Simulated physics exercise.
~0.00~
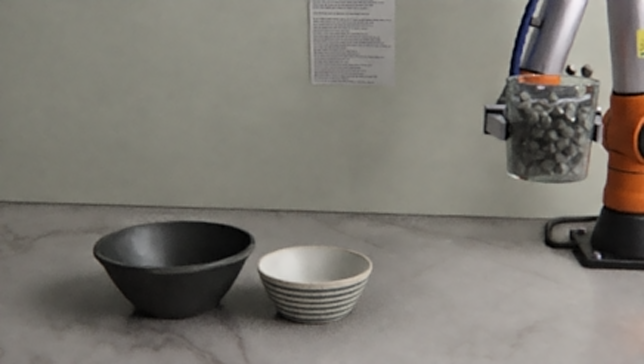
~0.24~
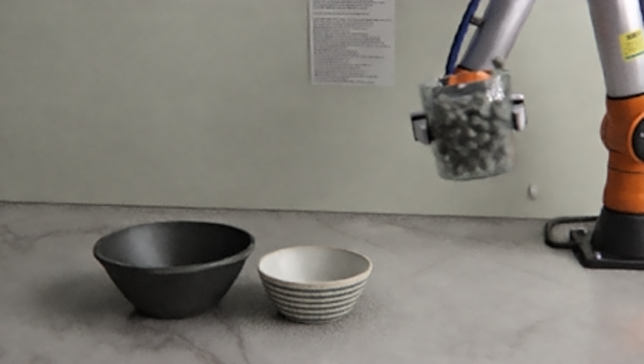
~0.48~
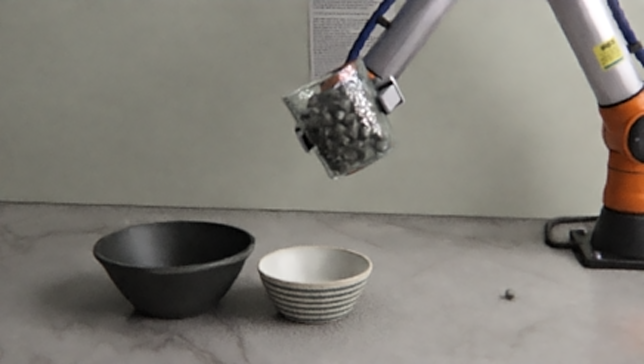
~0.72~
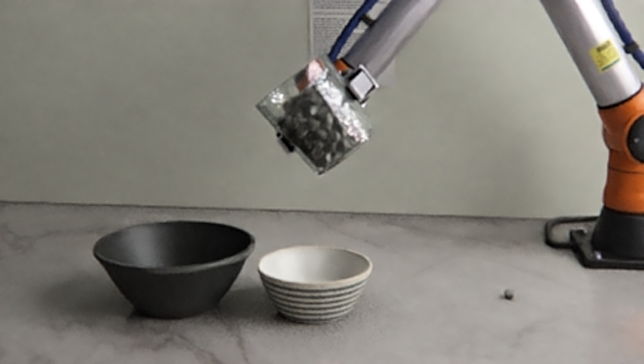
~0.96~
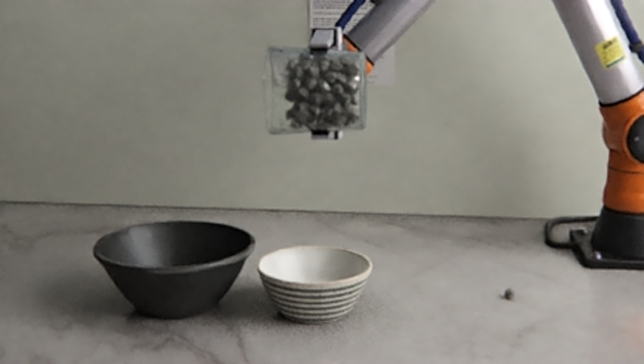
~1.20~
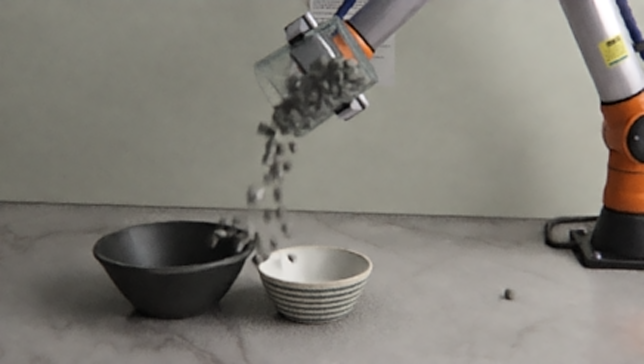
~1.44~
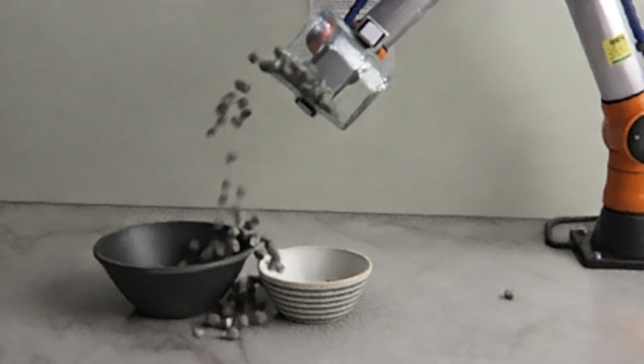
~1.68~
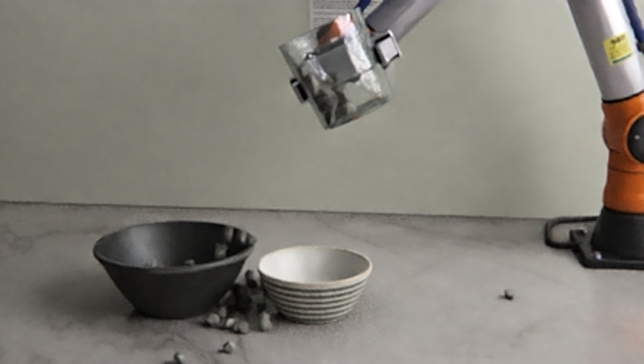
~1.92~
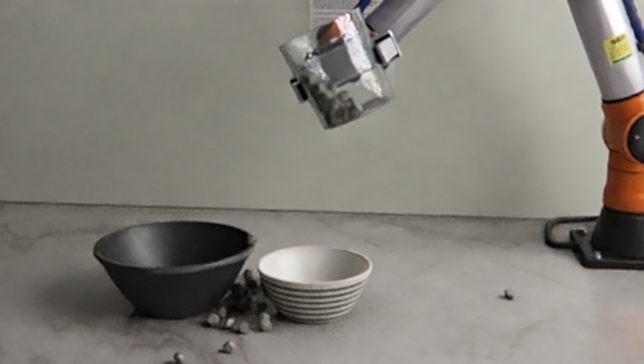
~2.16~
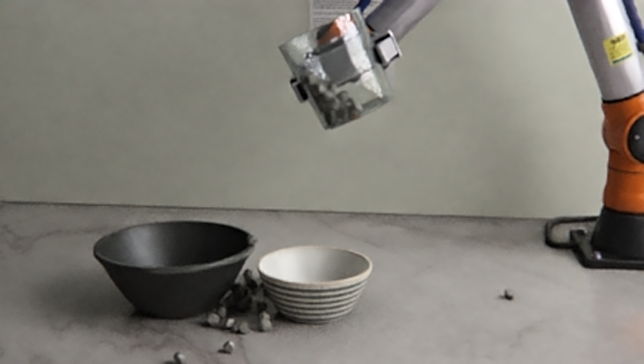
A robot arm with orange joints, seen from the side by a still camera, holds a clear beaker of small grey pebbles above a grey stone-look table against a pale green wall. A wide black bowl stands at left, with a smaller, pale striped bowl beside it. The arm swings the beaker left, tilting it, and one pebble drops onto the table at right. Then it tips the beaker far over, and pebbles pour down around the neighbouring rims, into the bowls and between them. The beaker tilts back, still holding some pebbles, and strays lie scattered on the table.
